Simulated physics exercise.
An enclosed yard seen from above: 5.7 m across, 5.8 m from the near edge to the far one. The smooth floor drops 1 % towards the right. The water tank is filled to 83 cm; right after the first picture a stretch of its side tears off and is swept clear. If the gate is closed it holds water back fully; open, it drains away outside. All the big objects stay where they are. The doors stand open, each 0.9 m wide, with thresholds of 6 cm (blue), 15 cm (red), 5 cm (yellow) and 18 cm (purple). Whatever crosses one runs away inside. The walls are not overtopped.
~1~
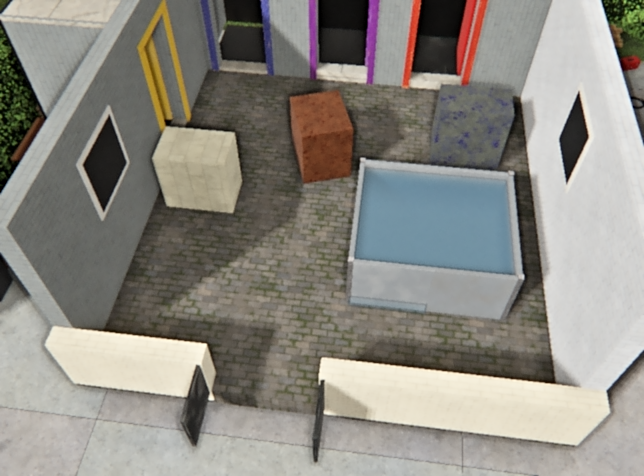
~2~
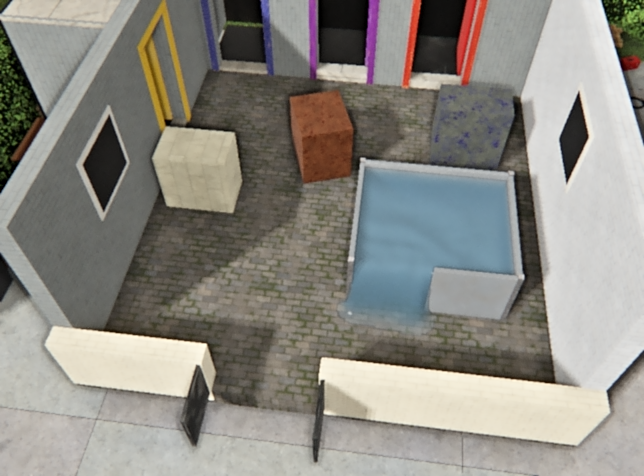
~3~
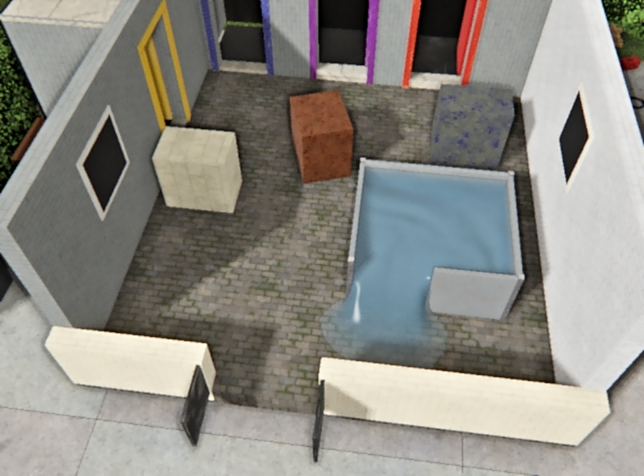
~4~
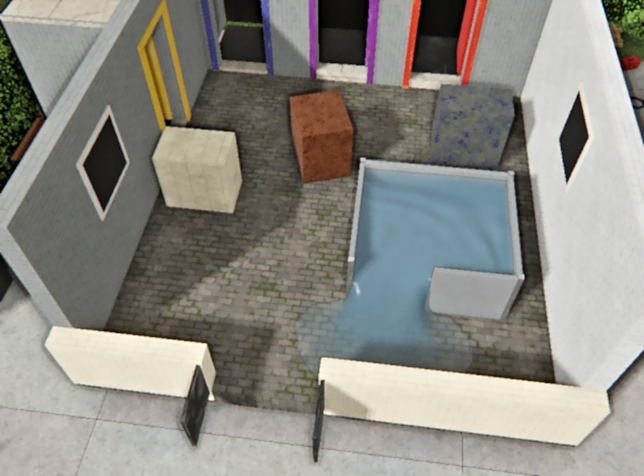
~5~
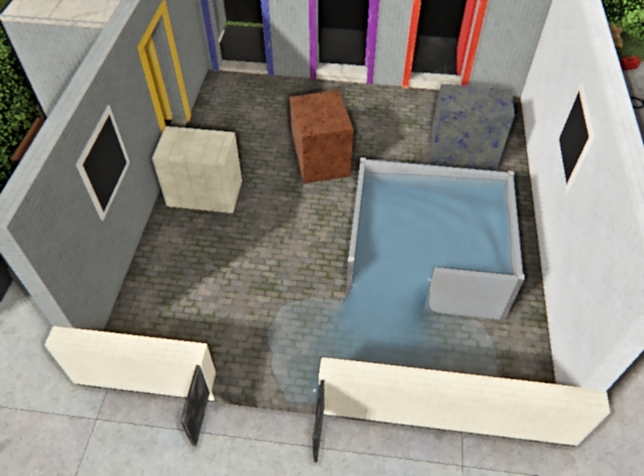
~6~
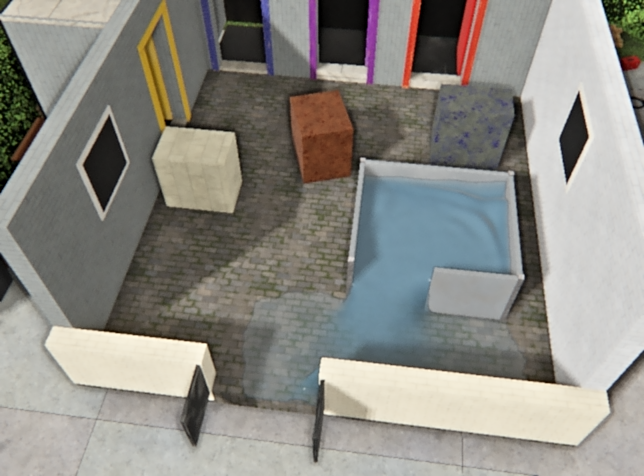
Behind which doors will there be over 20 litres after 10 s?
Within that time: At the blue door it does not reach the limit; at the red door it stays under the limit; at the yellow door it keeps below the limit; at the purple door it does not reach the limit.
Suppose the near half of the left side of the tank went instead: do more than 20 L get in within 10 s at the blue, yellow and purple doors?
Against that limit: Blue over, yellow not over, purple below.
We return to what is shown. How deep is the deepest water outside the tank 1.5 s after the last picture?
Roughly 44 cm.
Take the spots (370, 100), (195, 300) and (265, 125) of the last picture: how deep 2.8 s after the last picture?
About 0, 3 and 0 cm.
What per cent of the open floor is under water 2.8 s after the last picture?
Near 45 per cent is wet.
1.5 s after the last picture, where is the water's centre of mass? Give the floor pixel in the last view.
Near (403, 297).
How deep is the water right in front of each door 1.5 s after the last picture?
Depths in cm: Blue 0, red 0, yellow 0, purple 0.
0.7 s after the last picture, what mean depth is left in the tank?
Roughly 52 cm on average.
Then, 0.7 s after the last picture water covers 20 % of the floor and is deepest (56 cm) near (372, 377); blue door not reached, red door not reached, yellow door not reached, purple door not reached.
Then, 1.5 s after the last picture water covers 30 % of the floor and is deepest (44 cm) near (539, 412); blue door not reached, red door not reached, yellow door not reached, purple door not reached.
Then, 2.8 s after the last picture water covers 45 % of the floor and is deepest (36 cm) near (518, 99); blue door not reached, red door not reached, yellow door 4 cm at the sill, 0 L in, purple door not reached.
Then, 5.3 s after the last picture water covers 90 % of the floor and is deepest (21 cm) near (519, 106); blue door 6 cm at the sill, 1 L in, red door 7 cm at the sill, 0 L in, yellow door 3 cm at the sill, 0 L in, purple door 3 cm at the sill, 0 L in.
Then, 9.3 s after the last picture water covers 100 % of the floor and is deepest (12 cm) near (539, 412); blue door 7 cm at the sill, 5 L in, red door 4 cm at the sill, 0 L in, yellow door 6 cm at the sill, 2 L in, purple door 7 cm at the sill, 0 L in.
